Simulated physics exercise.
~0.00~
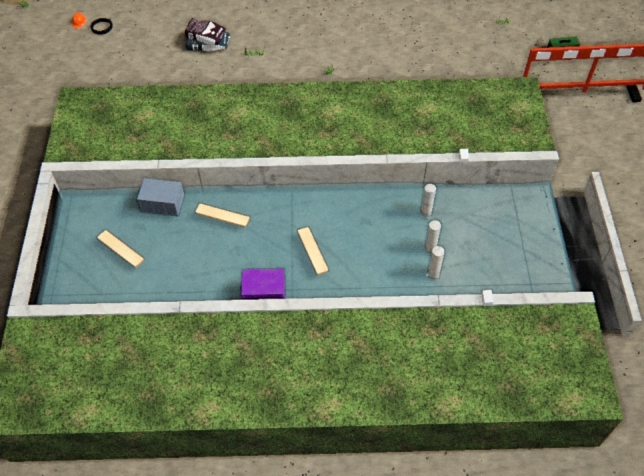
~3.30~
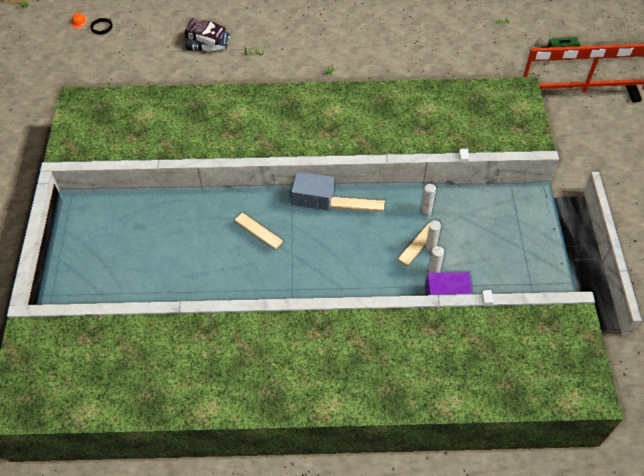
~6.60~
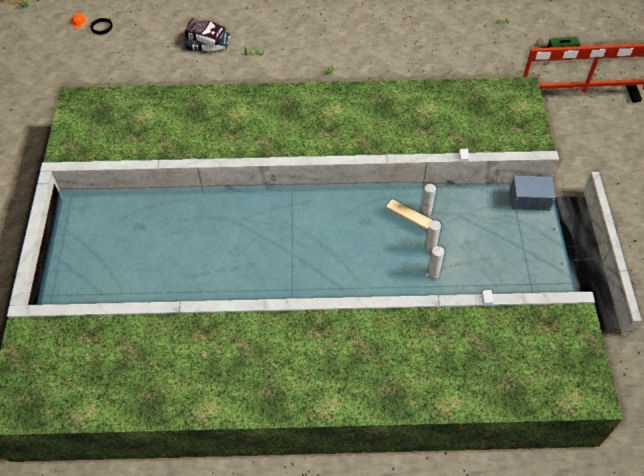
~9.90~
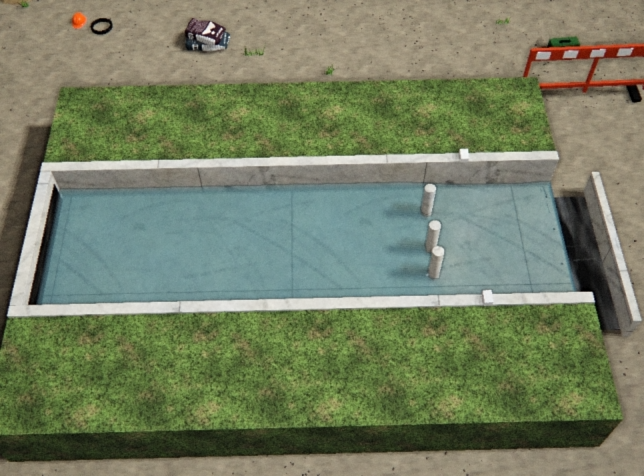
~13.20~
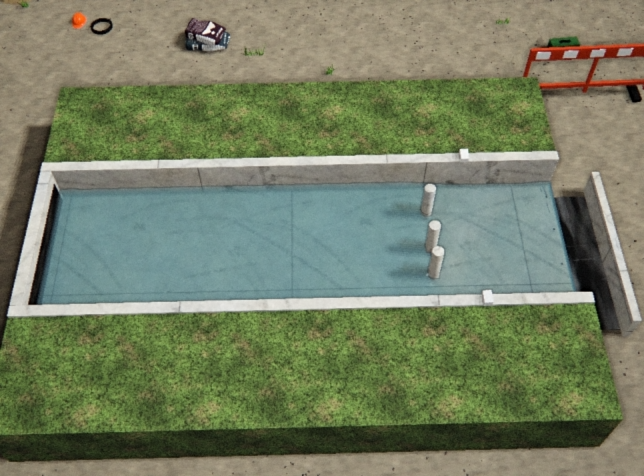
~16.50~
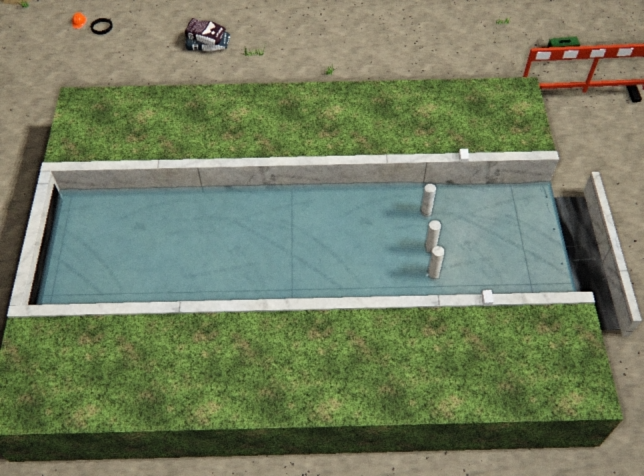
A water-filled ditch carries two crates and three boards rightward past posts until all are gone.
